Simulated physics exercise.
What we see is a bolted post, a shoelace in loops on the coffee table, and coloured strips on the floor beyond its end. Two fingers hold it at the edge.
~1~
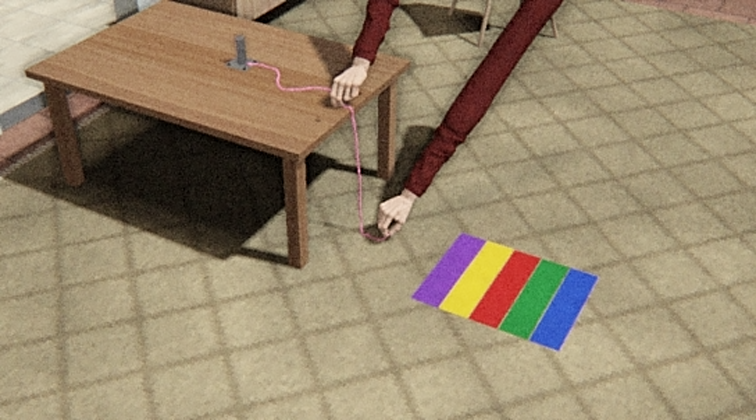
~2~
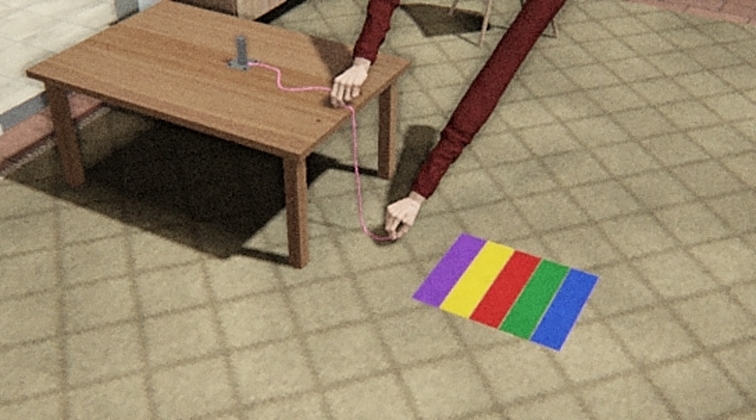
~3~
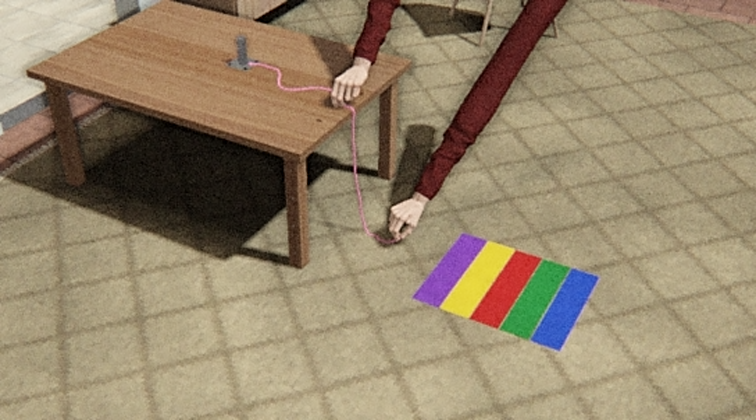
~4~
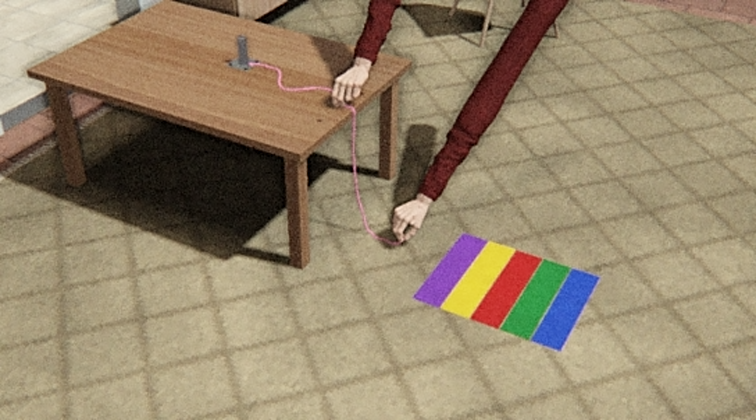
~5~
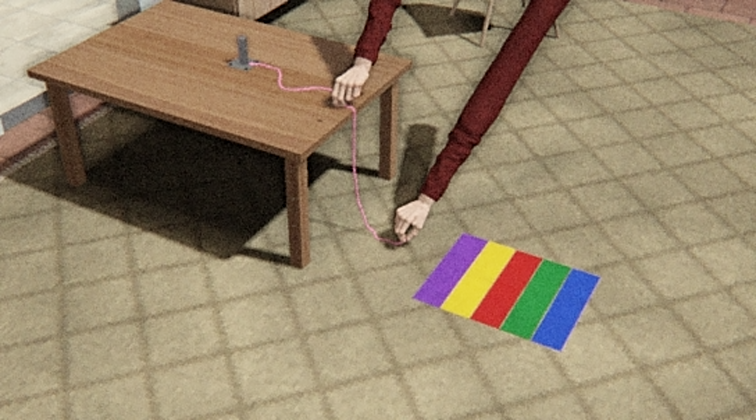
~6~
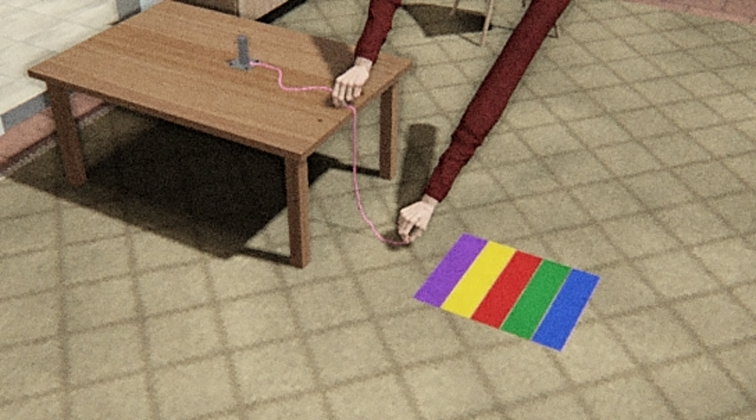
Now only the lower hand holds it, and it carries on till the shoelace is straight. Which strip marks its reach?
The end stops over the red strip.
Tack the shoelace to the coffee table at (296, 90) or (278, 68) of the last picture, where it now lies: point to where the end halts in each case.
About (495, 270) and (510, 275).
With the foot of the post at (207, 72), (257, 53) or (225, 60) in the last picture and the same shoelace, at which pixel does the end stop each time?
About (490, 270), (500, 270) and (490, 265).
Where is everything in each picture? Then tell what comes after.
End (388, 234); purple (434, 290); yellow (462, 300); red (491, 310); green (521, 321); blue (552, 332), in the first frame.
End (396, 237); shoelace through (269, 67) (287, 90) (334, 96) (354, 130) (358, 179) (364, 227), in the second frame.
End (400, 238), in the third frame.
End (403, 239); shoelace through (270, 67) (288, 90) (335, 96) (354, 129) (355, 178) (367, 228), in the fourth frame.
End (405, 239), in the fifth frame.
End (409, 240); shoelace through (270, 67) (289, 90) (336, 96) (354, 129) (355, 177) (372, 227), in the sixth frame.
Early on, end near (464, 259); over purple.
Midway, end near (497, 270); over yellow.
At the end of the slack, end near (515, 276); over red. It gets as far as the red strip.
